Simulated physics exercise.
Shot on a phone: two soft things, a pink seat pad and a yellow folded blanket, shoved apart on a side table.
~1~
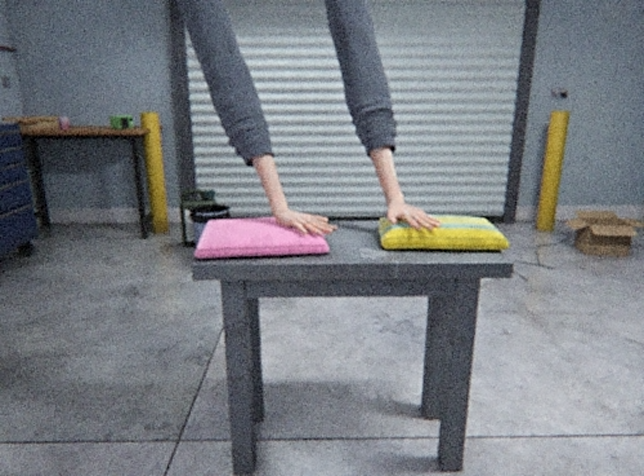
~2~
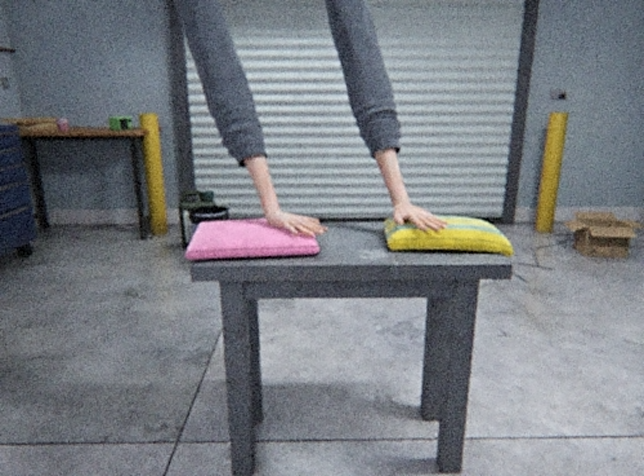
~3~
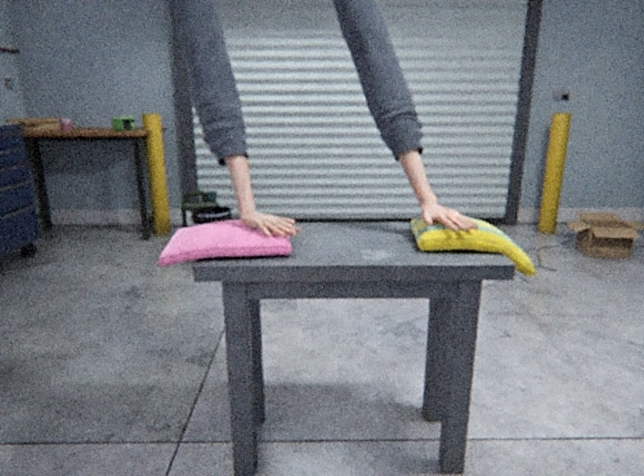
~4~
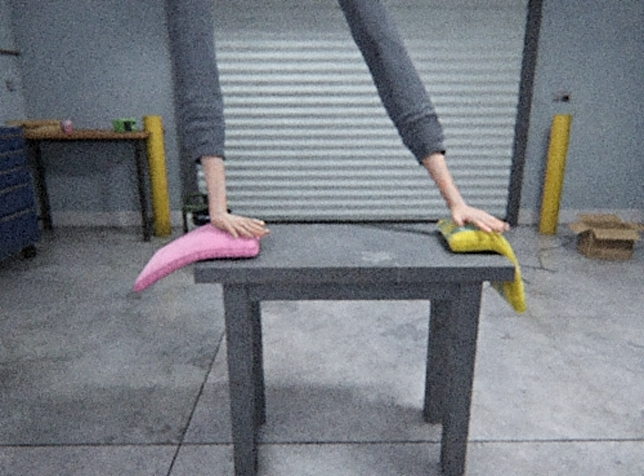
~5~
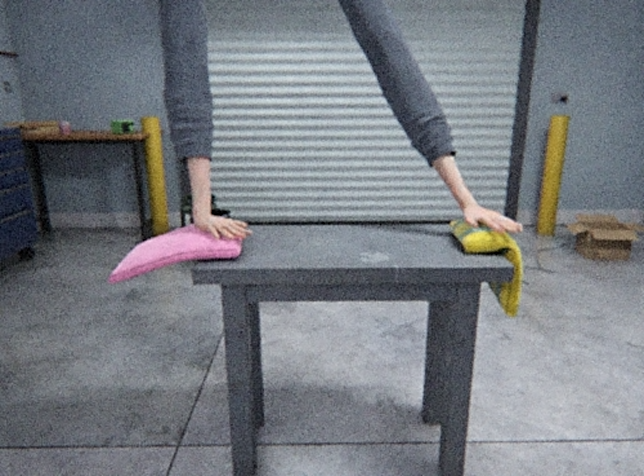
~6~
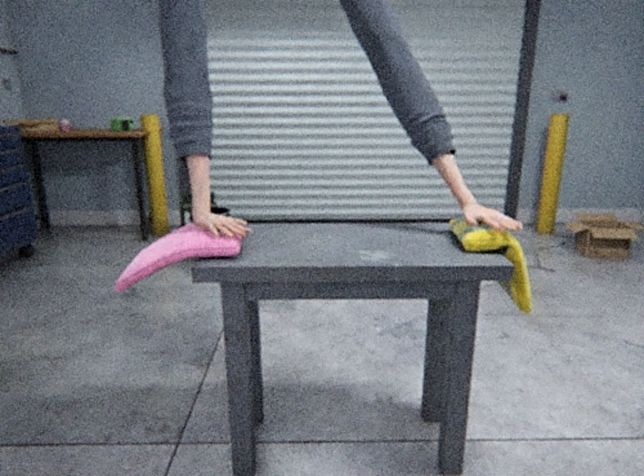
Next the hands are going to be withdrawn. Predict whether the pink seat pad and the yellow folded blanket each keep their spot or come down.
The pink seat pad comes off. The yellow folded blanket comes off.
Then, 0.22 s past the final frame, seat pad falling near (180, 263); folded blanket falling near (497, 272).
Then, 0.48 s past the final frame, seat pad falling near (181, 383); folded blanket falling near (497, 378).
Then, 0.72 s past the final frame, seat pad on the floor near (154, 443); folded blanket on the floor near (509, 433).
When it is over, seat pad on the floor near (153, 445); folded blanket on the floor near (512, 435). The pink seat pad goes down and the yellow folded blanket slumps off the end.
